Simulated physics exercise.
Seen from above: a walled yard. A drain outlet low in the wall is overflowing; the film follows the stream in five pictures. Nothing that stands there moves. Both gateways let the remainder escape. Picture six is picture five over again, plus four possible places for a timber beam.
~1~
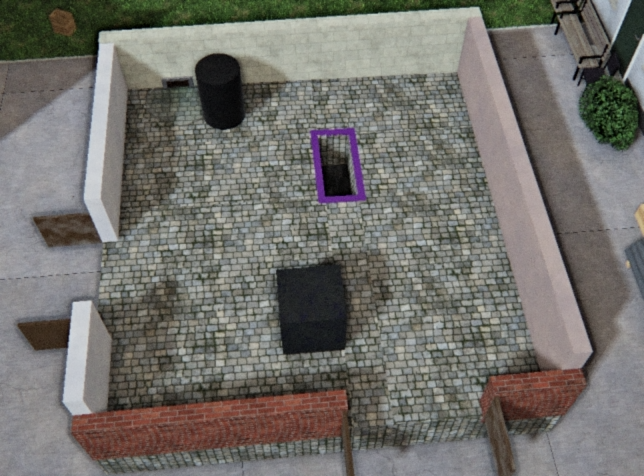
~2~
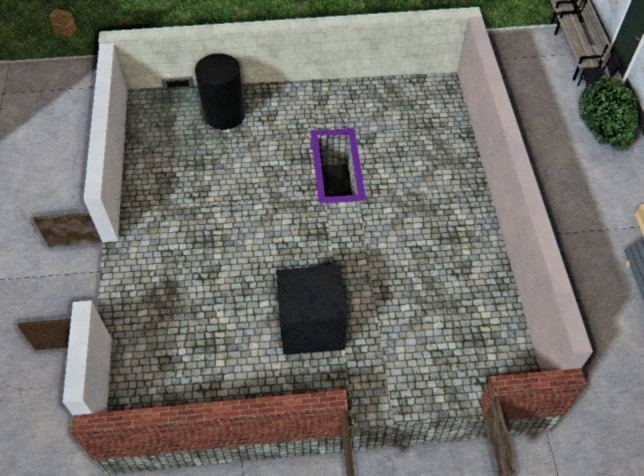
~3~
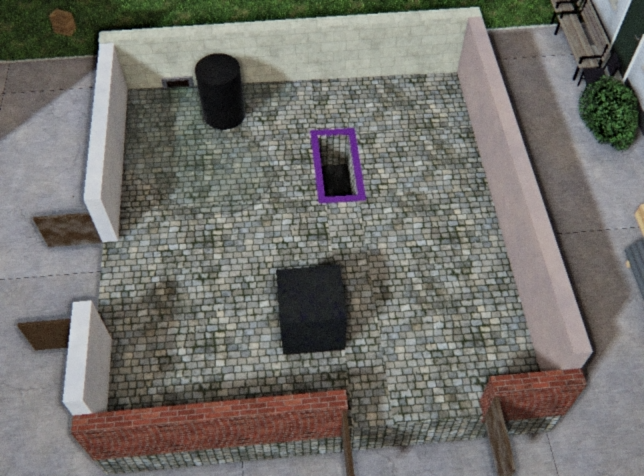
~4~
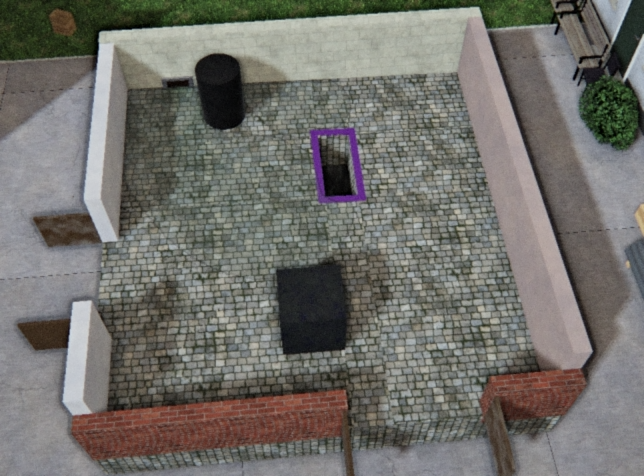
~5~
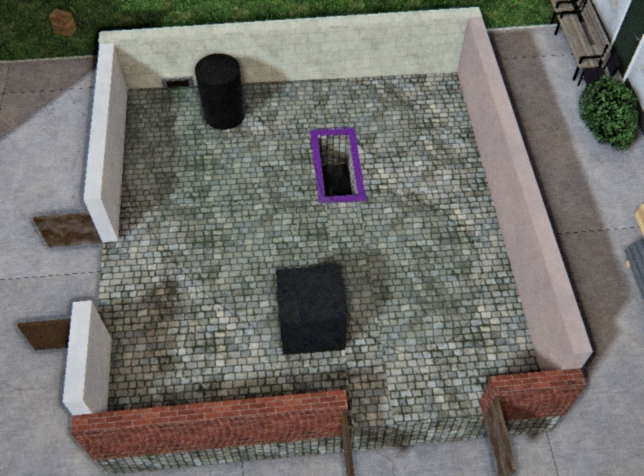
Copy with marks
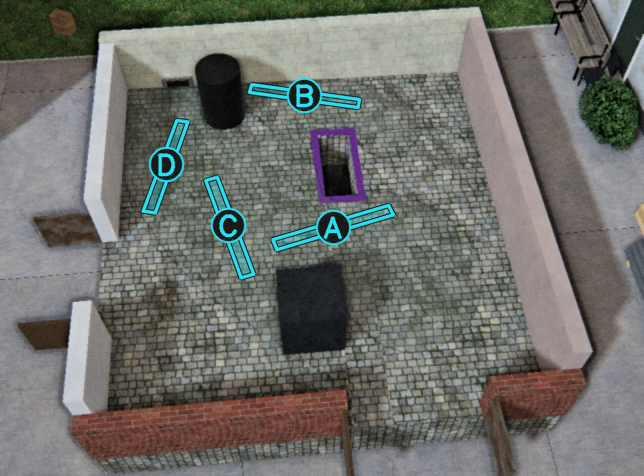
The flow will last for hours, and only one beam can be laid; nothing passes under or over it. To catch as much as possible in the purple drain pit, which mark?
A works best here.
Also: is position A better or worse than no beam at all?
Position A is better.
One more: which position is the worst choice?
D it is.
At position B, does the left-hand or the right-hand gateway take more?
More leaves on the right.
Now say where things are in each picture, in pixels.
In the first picture, outfall at (178, 82); purple drain pit at (337, 164); open gate at (412, 406); open gate at (115, 288); 2 % of the ground under water, visible out to (175, 119); purple drain pit still dry.
In the second picture, 6 % of the ground under water, visible out to (217, 151); purple drain pit still dry.
In the third picture, 14 % of the ground under water, visible out to (214, 210); purple drain pit still dry.
In the fourth picture, 28 % of the ground under water, visible out to (336, 236); purple drain pit still dry.
In the fifth picture, 45 % of the ground under water, visible out to (457, 323); purple drain pit taking water.
In cyan, A from (274, 244) to (390, 210); B from (250, 88) to (358, 103); C from (211, 178) to (247, 275); D from (149, 211) to (182, 121).
If A is chosen, about 42 % of the stream goes into the purple drain pit, about 51 % out by the gates.
If B is chosen, about 28 % of the stream goes into the purple drain pit, about 65 % out by the gates.
If C is chosen, about 28 % of the stream goes into the purple drain pit, about 62 % out by the gates.
If D is chosen, about 20 % of the stream goes into the purple drain pit, about 70 % out by the gates.
